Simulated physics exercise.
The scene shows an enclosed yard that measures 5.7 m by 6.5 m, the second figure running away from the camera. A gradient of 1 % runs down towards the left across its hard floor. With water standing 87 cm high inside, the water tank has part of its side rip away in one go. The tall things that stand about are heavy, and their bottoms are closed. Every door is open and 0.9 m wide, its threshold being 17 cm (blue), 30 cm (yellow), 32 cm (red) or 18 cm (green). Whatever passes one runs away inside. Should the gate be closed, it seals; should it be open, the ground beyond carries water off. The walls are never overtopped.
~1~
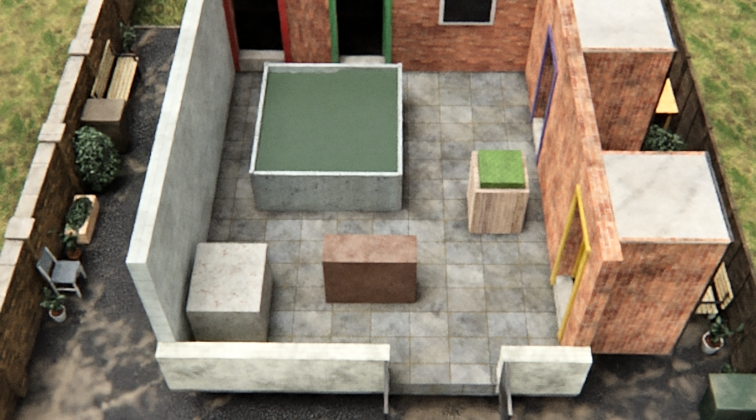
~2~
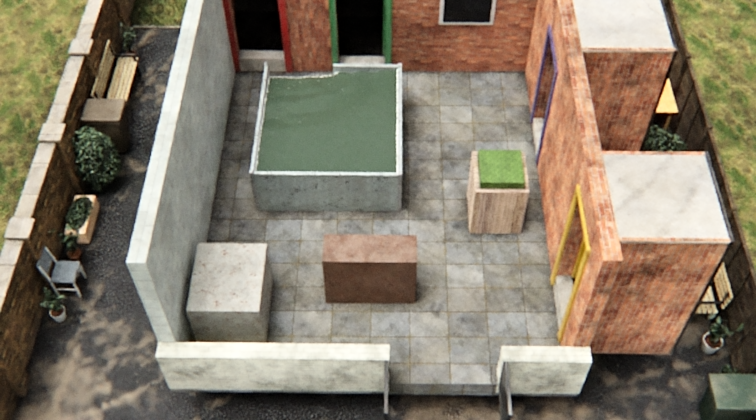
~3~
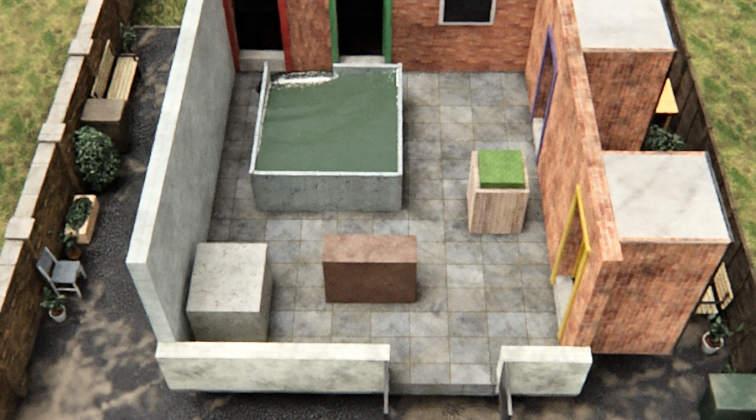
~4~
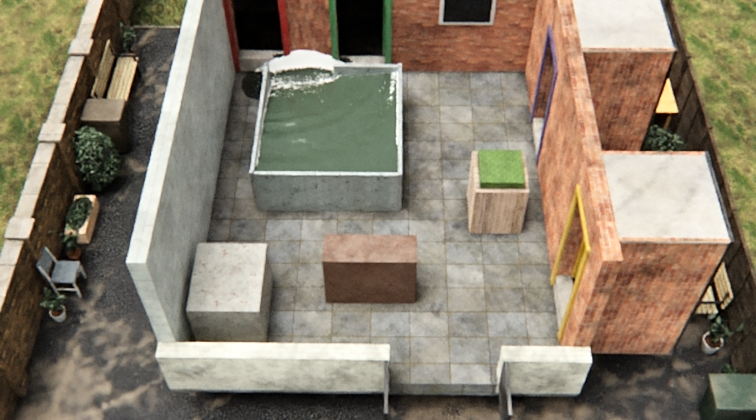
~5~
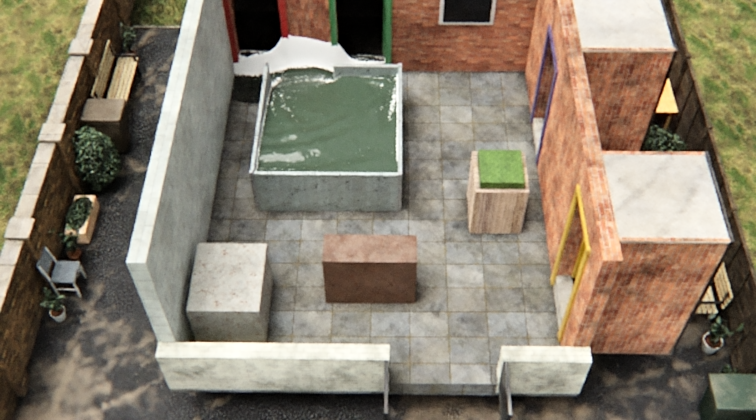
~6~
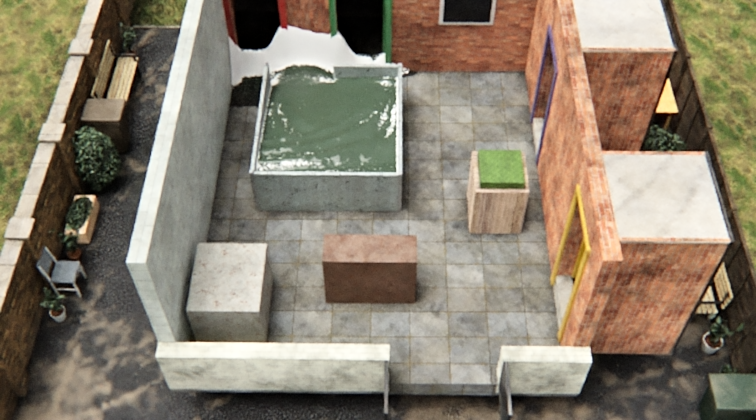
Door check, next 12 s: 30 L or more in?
At the blue door the water let in will remain short of the limit; at the yellow door the water let in will remain short of the limit; at the red door the water let in will surpass the limit; at the green door the water let in will surpass the limit.
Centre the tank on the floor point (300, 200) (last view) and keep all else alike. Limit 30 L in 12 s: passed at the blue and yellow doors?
Lab note: Blue door limit exceeded; yellow door limit not exceeded.
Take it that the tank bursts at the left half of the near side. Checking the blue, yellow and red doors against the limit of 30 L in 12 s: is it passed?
So blue ends up short of it, yellow short of it, red short of it.
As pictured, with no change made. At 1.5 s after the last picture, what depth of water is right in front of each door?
Measured in centimetres, the blue door gives 18, the yellow door 0, the red door 60 and the green door 28.
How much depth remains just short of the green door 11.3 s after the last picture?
It's some 12.0 centimetres deep.
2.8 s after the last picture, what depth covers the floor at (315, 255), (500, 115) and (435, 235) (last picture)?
The depths come out at 7, 18 and 0 centimetres, in the order listed.
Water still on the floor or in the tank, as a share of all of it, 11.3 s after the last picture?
Some 80 in a hundred.
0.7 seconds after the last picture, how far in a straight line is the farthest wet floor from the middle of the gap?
4.0 m.
Then, 0.7 s after the last picture water covers 25 % of the floor and is deepest (80 cm) near (245, 76); blue door not reached, yellow door not reached, red door 67 cm at the sill, 78 L in, green door 27 cm at the sill, 29 L in.
Then, 1.5 s after the last picture water covers 40 % of the floor and is deepest (66 cm) near (235, 76); blue door 18 cm at the sill, 0 L in, yellow door not reached, red door 60 cm at the sill, 240 L in, green door 28 cm at the sill, 60 L in.
Then, 2.8 s after the last picture water covers 60 % of the floor and is deepest (50 cm) near (213, 277); blue door 17 cm at the sill, 3 L in, yellow door not reached, red door 43 cm at the sill, 365 L in, green door 23 cm at the sill, 95 L in.
Then, 6.3 s after the last picture water covers 95 % of the floor and is deepest (28 cm) near (536, 369); blue door 14 cm at the sill, 6 L in, yellow door 16 cm at the sill, 0 L in, red door 25 cm at the sill, 400 L in, green door 15 cm at the sill, 120 L in.
Then, 11.3 s after the last picture water covers 95 % of the floor and is deepest (18 cm) near (200, 286); blue door 10 cm at the sill, 6 L in, yellow door 13 cm at the sill, 0 L in, red door 16 cm at the sill, 400 L in, green door 12 cm at the sill, 121 L in.
